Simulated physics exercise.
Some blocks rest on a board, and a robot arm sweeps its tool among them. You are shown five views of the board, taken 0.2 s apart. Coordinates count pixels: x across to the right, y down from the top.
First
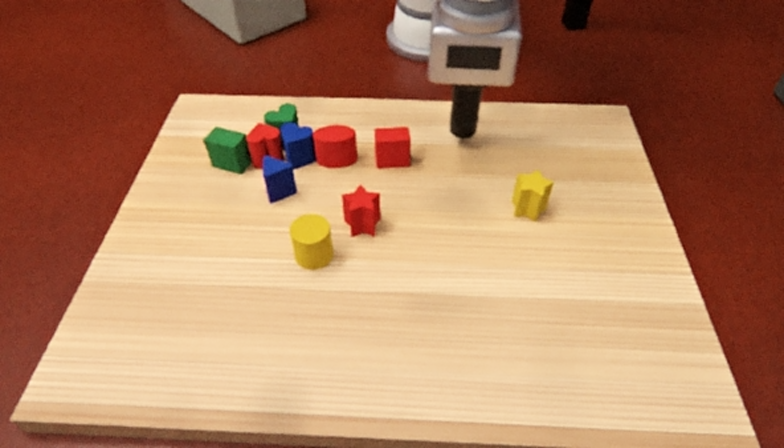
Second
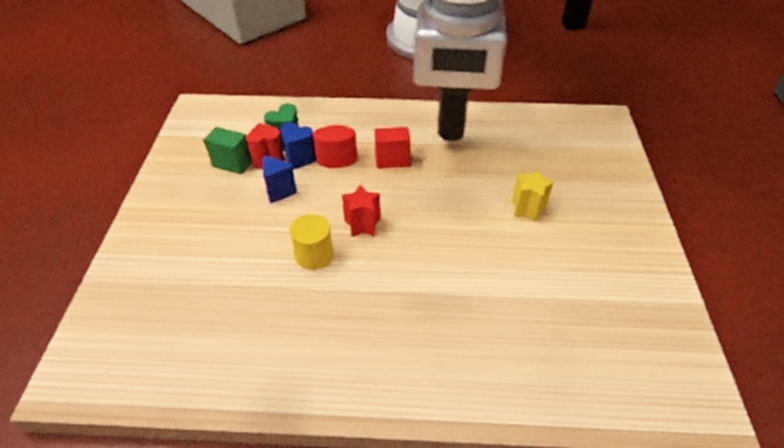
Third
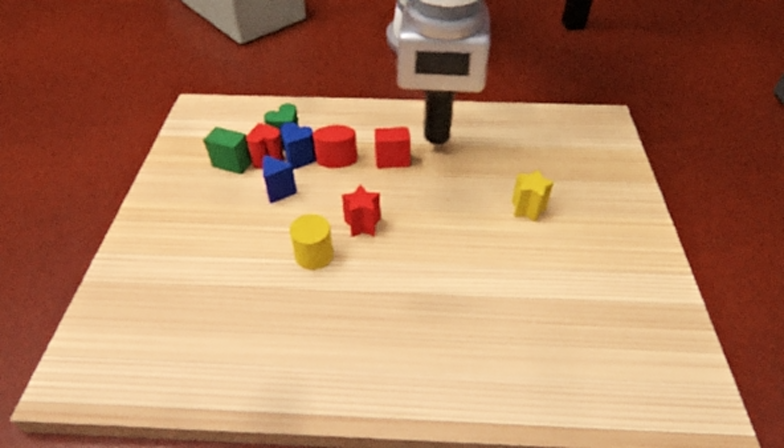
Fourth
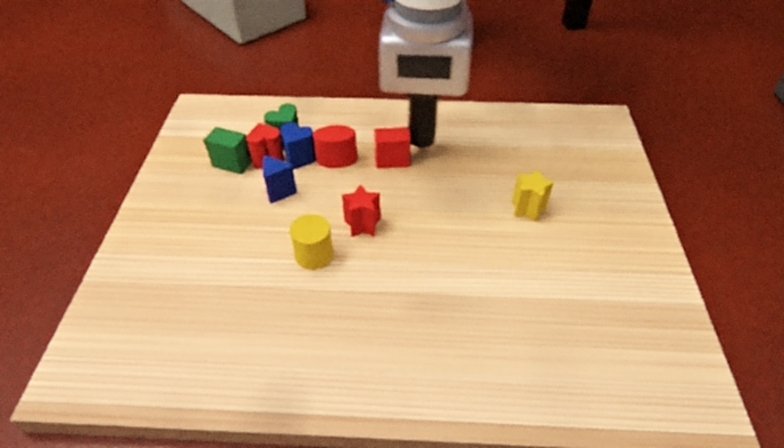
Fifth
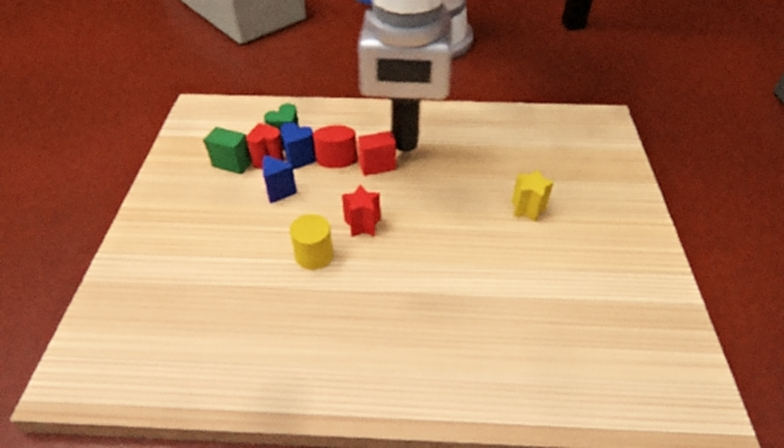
A robot arm moves left across the board and nudges a red block slightly left.
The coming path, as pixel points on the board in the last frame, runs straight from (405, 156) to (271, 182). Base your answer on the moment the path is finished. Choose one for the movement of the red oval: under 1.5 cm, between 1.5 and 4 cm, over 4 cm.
The red oval ends up quite far away, over 4 cm.
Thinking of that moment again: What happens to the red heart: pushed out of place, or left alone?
From what I can tell, it won't keep its place.
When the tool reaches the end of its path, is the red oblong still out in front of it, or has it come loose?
The block lies off to the side or behind.
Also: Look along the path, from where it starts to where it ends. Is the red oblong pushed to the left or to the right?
It's set to shift left.
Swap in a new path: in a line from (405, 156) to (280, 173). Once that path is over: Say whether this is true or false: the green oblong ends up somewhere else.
Verdict: True.
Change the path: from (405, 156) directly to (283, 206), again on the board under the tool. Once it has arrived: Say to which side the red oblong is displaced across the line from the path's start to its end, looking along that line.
The answer is left.
On the path given first. One third of the way, tool (361, 152); red heart (256, 133); blue heart (287, 130); red oval (325, 133); red oblong (339, 155), turned 45° anticlockwise.
Two thirds of the way, tool (315, 161); red heart (234, 128), turned 90° anticlockwise; blue heart (260, 126), turned 90° clockwise; red oval (278, 141); red oblong (318, 168), turned 85° anticlockwise.
At the end, tool (268, 170); red heart (227, 123), turned 75° anticlockwise; blue three-sided block (260, 172), turned 30° anticlockwise; blue heart (258, 124), turned 115° clockwise; red oval (236, 143), turned 35° clockwise; red oblong (317, 168), turned 90° anticlockwise.
